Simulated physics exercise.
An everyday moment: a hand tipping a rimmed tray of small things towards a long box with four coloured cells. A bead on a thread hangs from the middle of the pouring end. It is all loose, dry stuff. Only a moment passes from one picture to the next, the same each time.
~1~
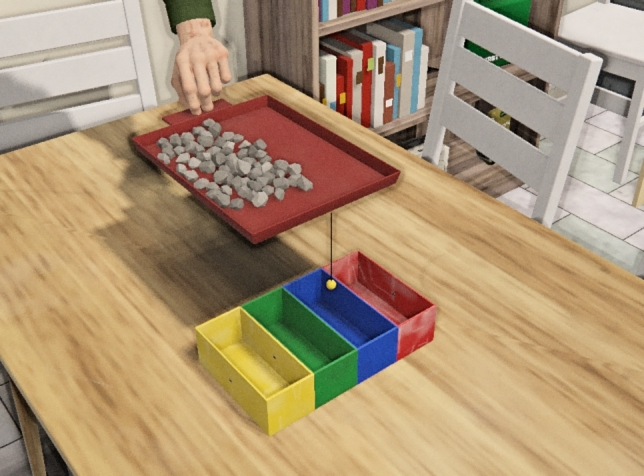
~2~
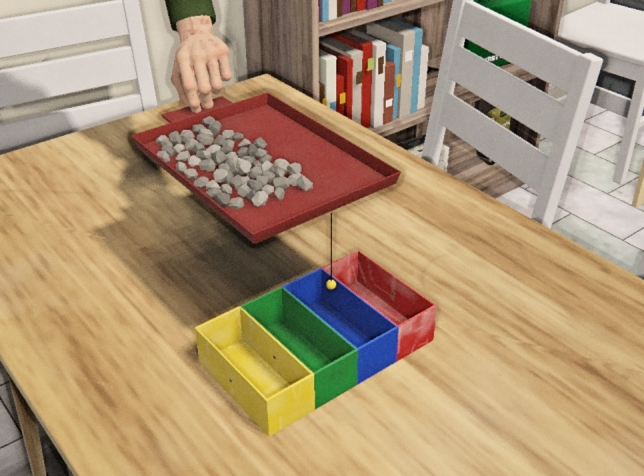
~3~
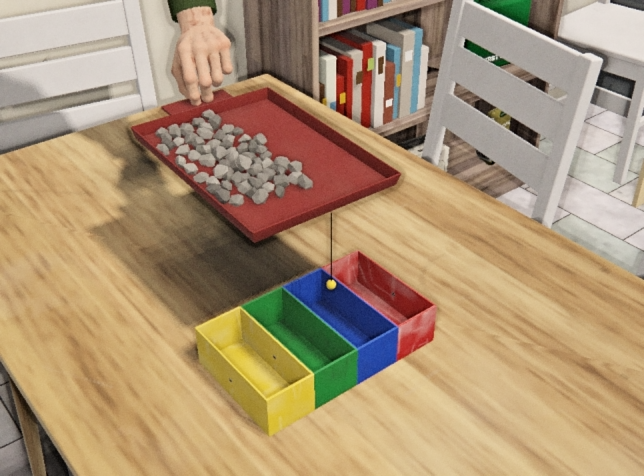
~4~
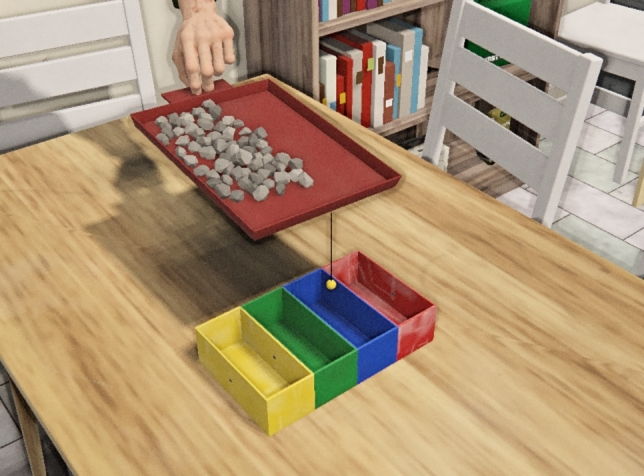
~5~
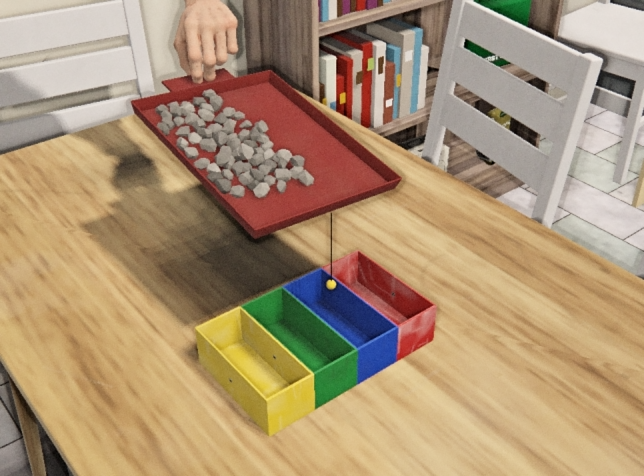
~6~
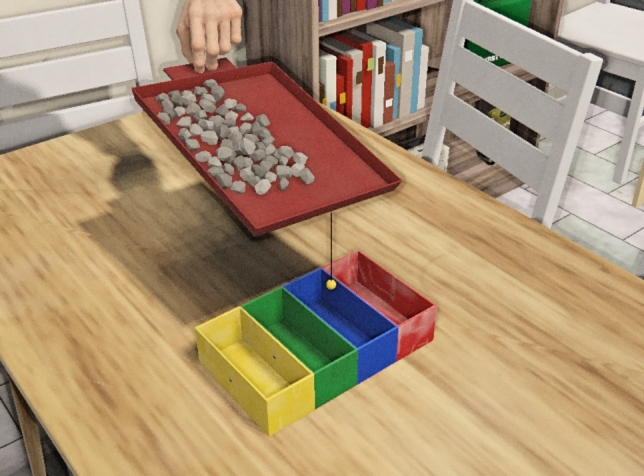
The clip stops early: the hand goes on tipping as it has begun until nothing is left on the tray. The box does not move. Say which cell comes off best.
It favours the red compartment.
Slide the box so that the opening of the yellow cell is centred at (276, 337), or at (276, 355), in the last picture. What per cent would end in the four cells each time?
The first gives 90 %, the second 80 %.
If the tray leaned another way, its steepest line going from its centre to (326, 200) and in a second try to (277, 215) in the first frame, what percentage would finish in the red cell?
In turn 30 and 0 in a hundred.
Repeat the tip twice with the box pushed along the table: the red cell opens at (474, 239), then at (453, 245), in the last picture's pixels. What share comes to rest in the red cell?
First some 0, then 0 per cent.
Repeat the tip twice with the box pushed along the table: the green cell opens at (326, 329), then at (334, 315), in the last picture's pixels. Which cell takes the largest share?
One: The cell in red. Two: That red cell.
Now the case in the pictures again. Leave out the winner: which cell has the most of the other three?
The runner-up: That blue cell.
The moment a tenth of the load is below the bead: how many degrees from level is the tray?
Near 65 degrees.
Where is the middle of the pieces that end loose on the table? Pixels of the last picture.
At about (443, 298).
Shortly afterwards, tray tipped steeply; the bulk on the tray; only a few in the red cell; a little falling or outside the box.
Next, tray tipped right over; near half on the tray; a little in the red cell; a little in the blue cell; near a quarter falling or outside the box.
Some moments later, tray tipped past a quarter turn; near a third in the red cell; near a quarter in the blue cell; near a third falling or outside the box.
In the end, tray tipped past a quarter turn; near a third in the red cell; near a quarter in the blue cell; none at all in the yellow cell; none at all in the green cell; near a third outside the box.
